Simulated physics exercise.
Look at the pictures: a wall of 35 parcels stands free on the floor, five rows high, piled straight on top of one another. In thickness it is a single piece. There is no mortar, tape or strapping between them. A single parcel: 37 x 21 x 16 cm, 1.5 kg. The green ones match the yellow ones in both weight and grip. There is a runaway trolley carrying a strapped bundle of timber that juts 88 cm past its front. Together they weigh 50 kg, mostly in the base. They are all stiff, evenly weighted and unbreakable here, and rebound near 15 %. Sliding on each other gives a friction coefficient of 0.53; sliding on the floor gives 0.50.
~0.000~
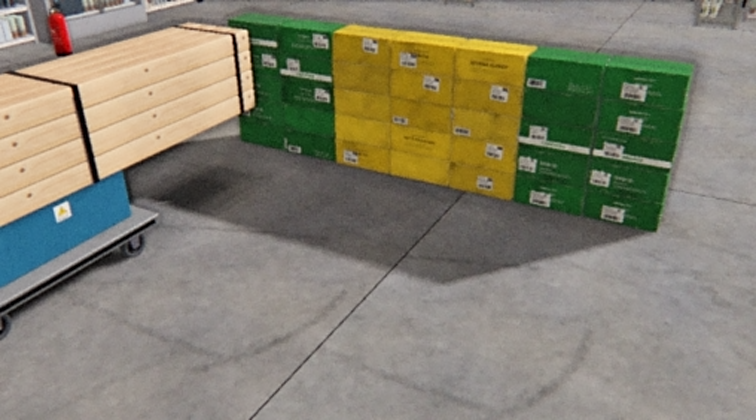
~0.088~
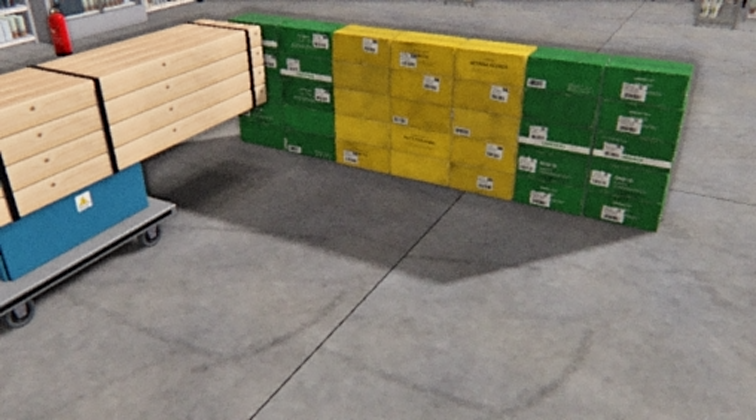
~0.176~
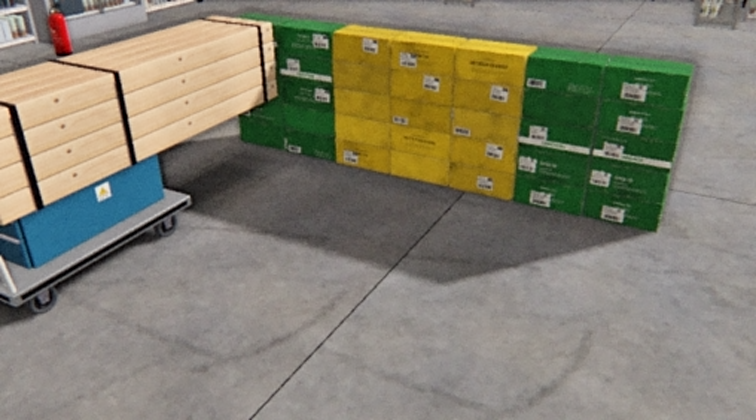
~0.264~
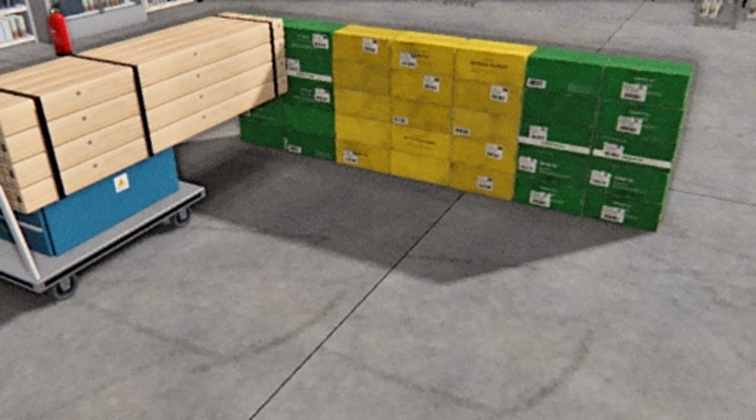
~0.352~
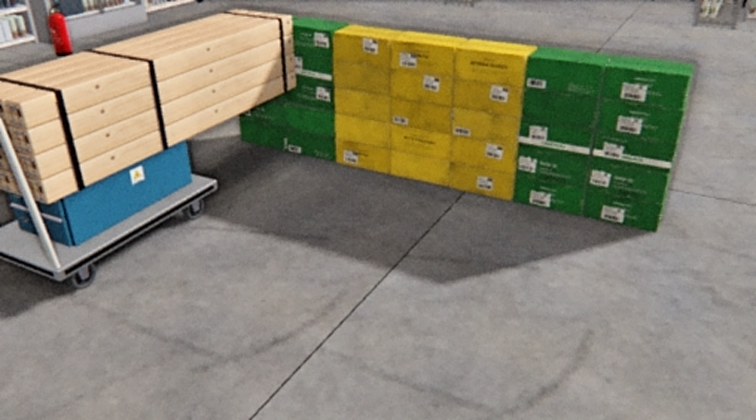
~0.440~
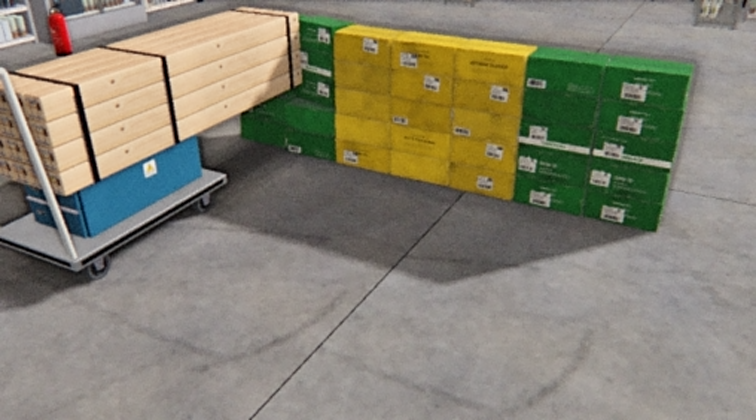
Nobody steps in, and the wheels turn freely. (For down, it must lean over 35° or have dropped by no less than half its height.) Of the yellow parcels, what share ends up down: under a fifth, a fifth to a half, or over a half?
I predict a down count smaller than a fifth.
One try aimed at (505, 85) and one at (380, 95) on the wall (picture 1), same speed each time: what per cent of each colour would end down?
You'd get green at 20 followed by 0, and yellow at 30 followed by 70 percent.
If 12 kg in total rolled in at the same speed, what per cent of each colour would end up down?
Down at the end: Green 30 per cent, yellow 0 per cent.
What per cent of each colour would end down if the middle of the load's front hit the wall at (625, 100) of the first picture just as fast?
The green ones would be 40 per cent down and the yellow ones 0 per cent.
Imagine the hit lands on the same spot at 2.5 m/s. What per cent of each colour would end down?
Result - green: 30%; yellow: 0%.
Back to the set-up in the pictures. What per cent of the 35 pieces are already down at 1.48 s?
By then, 25 per cent.
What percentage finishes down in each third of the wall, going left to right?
Per cent by third - left: 80; middle: 0; right: 0.
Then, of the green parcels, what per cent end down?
Of the green ones, 40 per cent finish down.
Around 0.54 s, load 21 cm past the wall's line, still rolling; none of the 15 yellow parcels down (0 of 35 in all colours); top yellow parcel unmoved; top green parcel tipped 16°.
Around 0.72 s, load 35 cm past the wall's line, still rolling; none of the 15 yellow parcels down (8 of 35 in all colours); top yellow parcel unmoved; top green parcel tipped 43°, 17 cm lower.
Around 0.94 s, load 52 cm past the wall's line, still rolling; none of the 15 yellow parcels down (8 of 35 in all colours); top yellow parcel unmoved; top green parcel on its side.
Around 1.48 s, load 89 cm past the wall's line, still rolling; none of the 15 yellow parcels down (8 of 35 in all colours); top yellow parcel unmoved; top green parcel upside down.
Finally (2.7 s), load 1.20 m past the wall's line, stopped; none of the 15 yellow parcels down (8 of 35 in all colours); top yellow parcel unmoved; top green parcel upside down. That is 0 per cent. Seen by the last camera, middles, top yellow parcel near (495, 62), top green parcel near (357, 81).
